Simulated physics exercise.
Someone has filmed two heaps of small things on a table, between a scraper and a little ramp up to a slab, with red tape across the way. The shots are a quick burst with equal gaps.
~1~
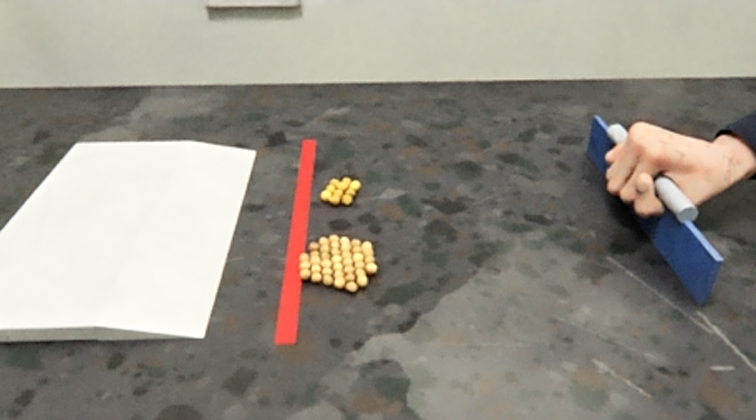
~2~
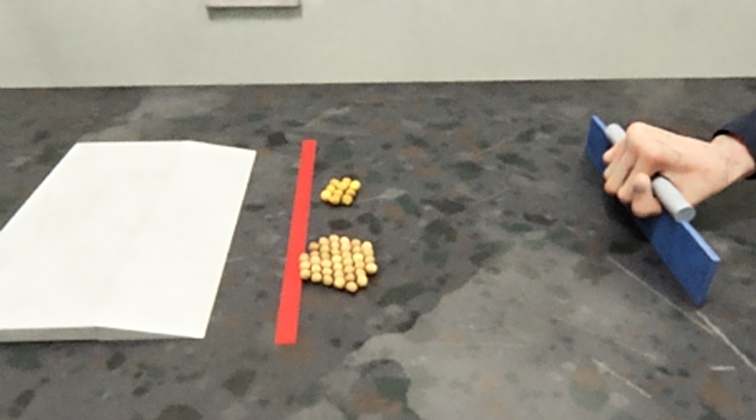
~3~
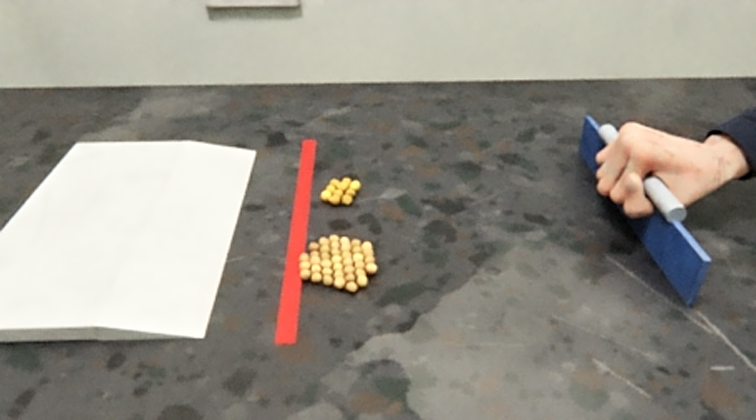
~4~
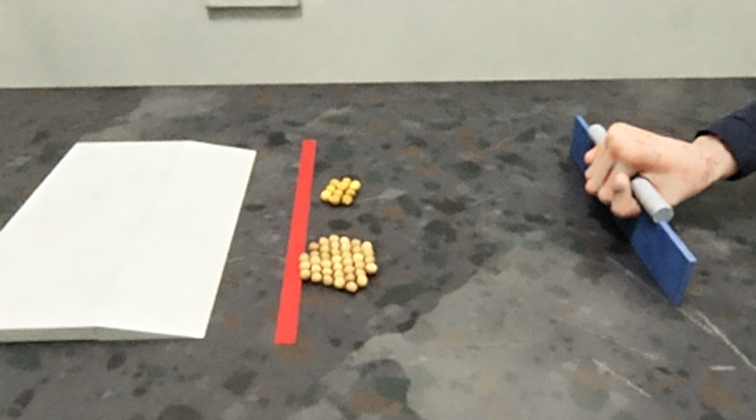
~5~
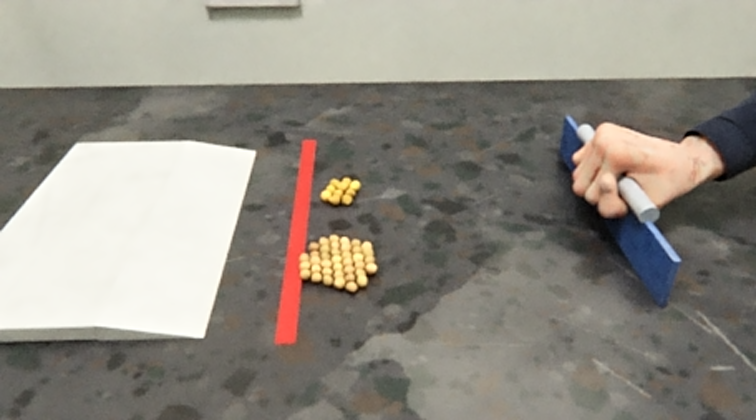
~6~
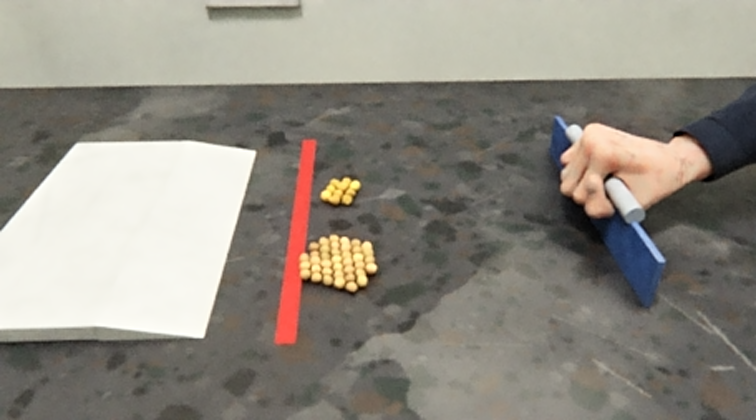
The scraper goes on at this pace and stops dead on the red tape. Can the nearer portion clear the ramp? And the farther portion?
In the end the nearer portion falls short of the top, and the farther portion falls short of the top.
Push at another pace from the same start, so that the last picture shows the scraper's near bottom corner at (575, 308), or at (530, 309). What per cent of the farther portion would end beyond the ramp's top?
About 0 and 0 per cent.
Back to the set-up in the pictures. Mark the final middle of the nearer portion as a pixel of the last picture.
Near (258, 265).
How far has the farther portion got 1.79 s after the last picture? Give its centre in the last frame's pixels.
At about (273, 195).
Then, 0.75 s later than the last frame, scraper still moving, near (440, 177); nearer portion every one short of the ramp; farther portion every one short of the ramp.
Then, 1.51 s later than the last frame, scraper stopped at the red tape; nearer portion every one short of the ramp; farther portion every one short of the ramp.
When it is over, scraper stopped at the red tape; nearer portion not one past the top, every one short of the ramp; farther portion not one past the top, every one short of the ramp.
